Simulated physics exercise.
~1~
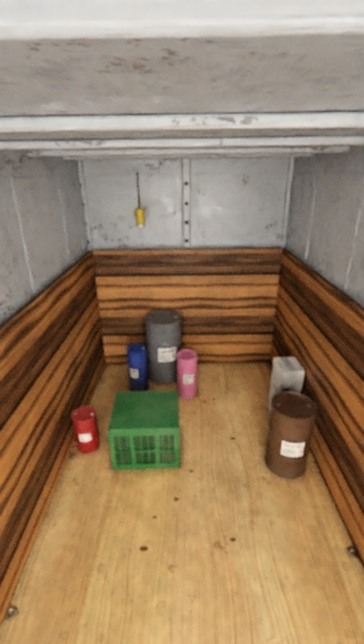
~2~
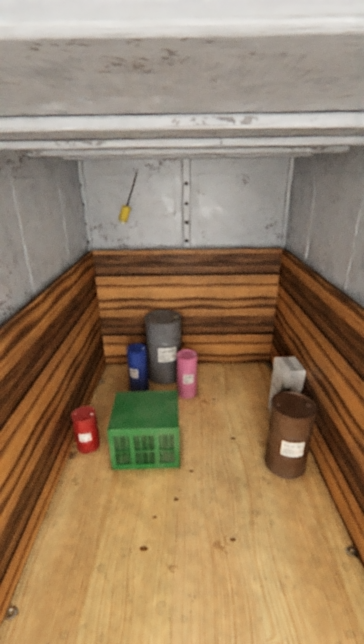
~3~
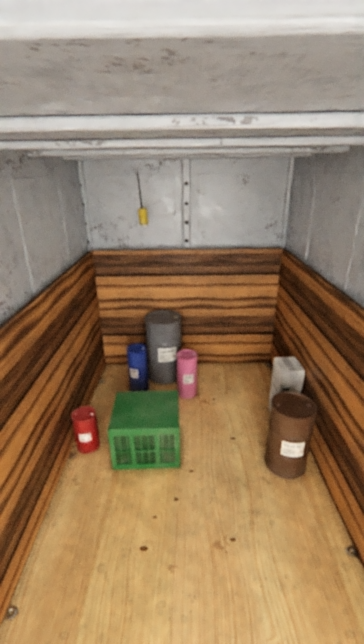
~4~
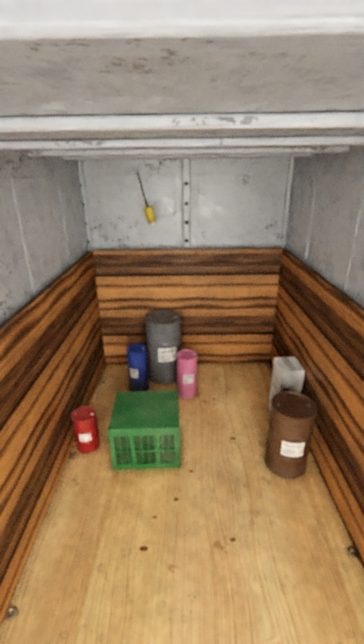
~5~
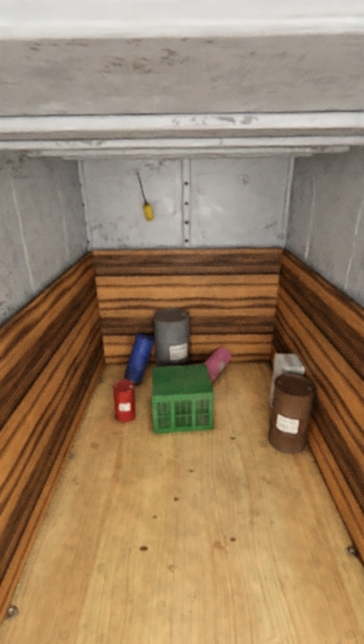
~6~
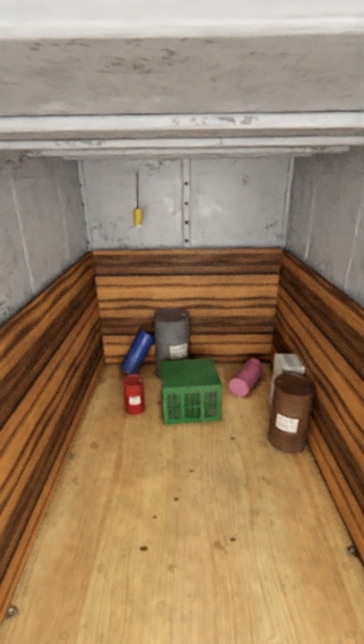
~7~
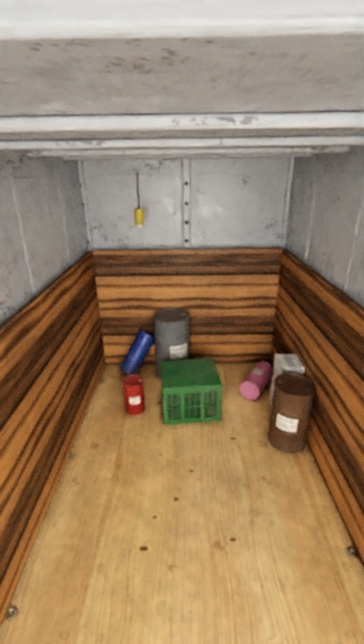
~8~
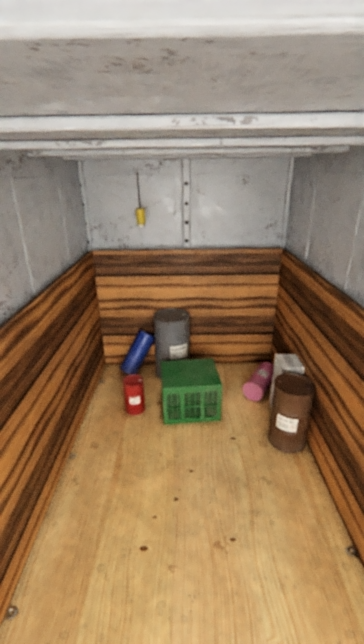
A grey drum stood at the back of a van's load bay while a small yellow lamp swung; then the green crate and red canister slid forward and right, the blue canister tipped into a lean, and the pink one toppled and rolled right, ending beside the white box and brown drum.
